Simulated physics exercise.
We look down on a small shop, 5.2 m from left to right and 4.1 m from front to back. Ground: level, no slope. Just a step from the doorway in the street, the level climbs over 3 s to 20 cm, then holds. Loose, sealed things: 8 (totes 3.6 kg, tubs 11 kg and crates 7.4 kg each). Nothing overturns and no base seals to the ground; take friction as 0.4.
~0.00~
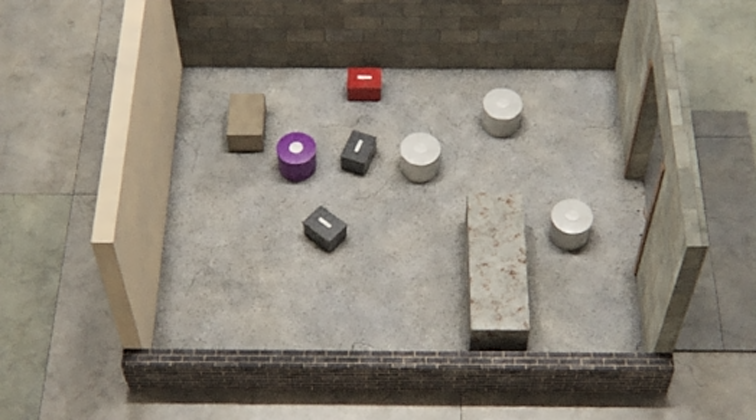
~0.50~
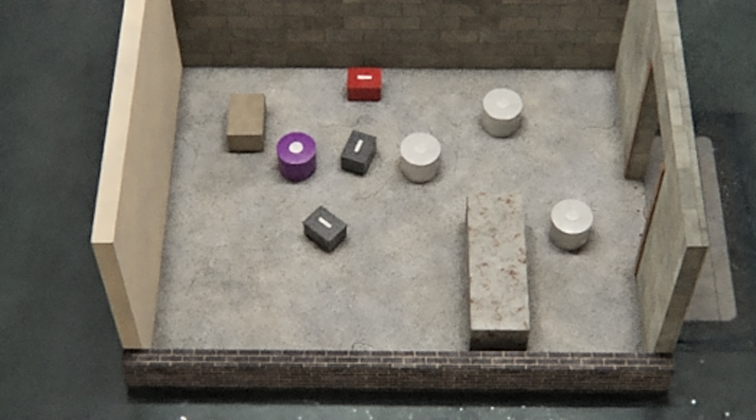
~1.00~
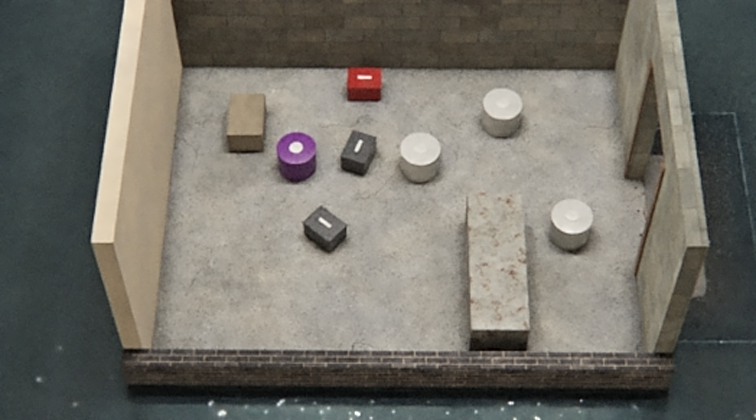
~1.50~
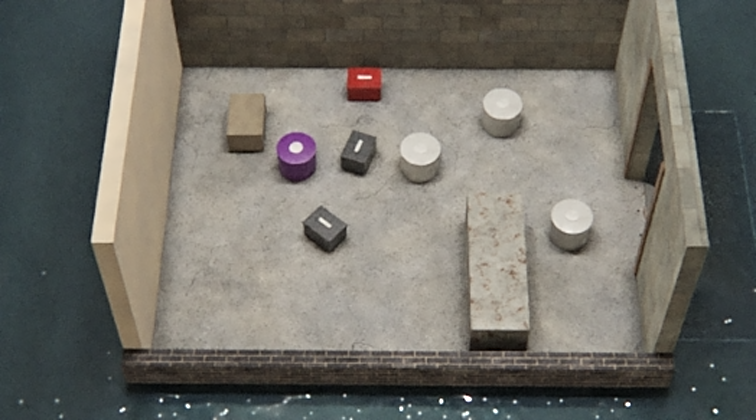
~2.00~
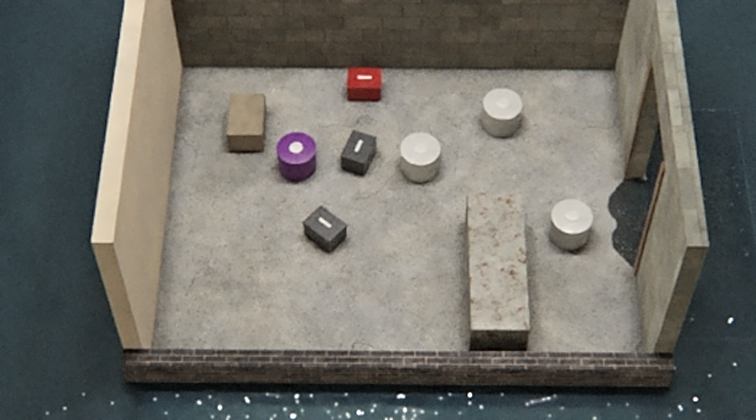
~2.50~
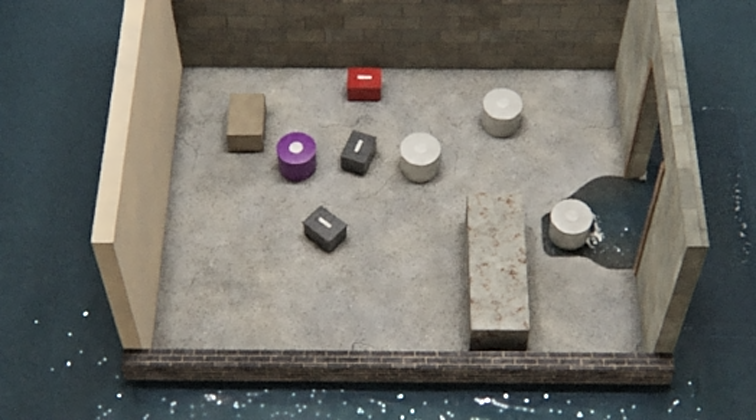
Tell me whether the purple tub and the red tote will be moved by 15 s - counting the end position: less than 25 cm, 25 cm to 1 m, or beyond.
First the purple tub, which moves somewhat, then the red tote, which goes far off.
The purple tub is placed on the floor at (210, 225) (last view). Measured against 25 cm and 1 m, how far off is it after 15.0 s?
Well, it gets shoved far.
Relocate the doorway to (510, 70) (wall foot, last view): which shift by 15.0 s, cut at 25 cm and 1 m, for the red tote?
In that case the red tote would have shifted a modest distance.
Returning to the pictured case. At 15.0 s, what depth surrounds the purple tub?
Close to 9 centimetres.
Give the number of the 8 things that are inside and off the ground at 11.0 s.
5.
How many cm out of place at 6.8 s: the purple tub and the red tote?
Close to 0 cm for the first and 200 cm for the second.
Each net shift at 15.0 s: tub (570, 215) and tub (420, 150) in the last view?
Net displacement, in order: 400 cm; 140 cm.
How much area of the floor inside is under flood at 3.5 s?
Around 3.5 m2 of it.
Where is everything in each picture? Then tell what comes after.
In the first picture, the purple tub at (296, 148) rests on the ground; the red tote at (364, 78) rests on the ground; 0.0 m2 under water; 0 of 8 have shifted.
In the second picture, the purple tub at (296, 148) rests on the ground; the red tote at (364, 78) rests on the ground; water covers 0.0 m2; 0 of 8 have shifted.
In the third picture, the purple tub at (296, 148) rests on the ground; the red tote at (364, 78) rests on the ground; 0.0 m2 under water; 0 of 8 have shifted.
In the fourth picture, the purple tub at (296, 148) rests on the ground; the red tote at (364, 78), on the bottom; water covers 0.0 m2; 0 of 8 have shifted.
In the fifth picture, the purple tub at (296, 148) rests on the ground; the red tote at (364, 78) rests on the ground; 0.2 m2 under water; 0 of 8 have shifted.
In the sixth picture, the purple tub at (296, 148) rests on the ground; the red tote at (364, 78), on the bottom; water covers 0.7 m2; 0 of 8 have shifted.
After 3.5 s the purple tub is near (296, 148), 0.0 m from its start, aground; the red tote is near (364, 78), 0.0 m from its start, aground; 0 afloat.
After 6.8 s the purple tub is near (296, 148), 0.0 m from its start, aground; the red tote is near (205, 74), 1.9 m from its start, afloat; 1 afloat.
After 11.0 s the purple tub is near (296, 148), 0.0 m from its start, aground; the red tote is near (206, 274), 3.2 m from its start, afloat; 5 afloat.
After 15.0 s the purple tub is near (257, 161), 0.5 m from its start, afloat; the red tote is near (348, 316), 3.3 m from its start, afloat; 7 afloat.
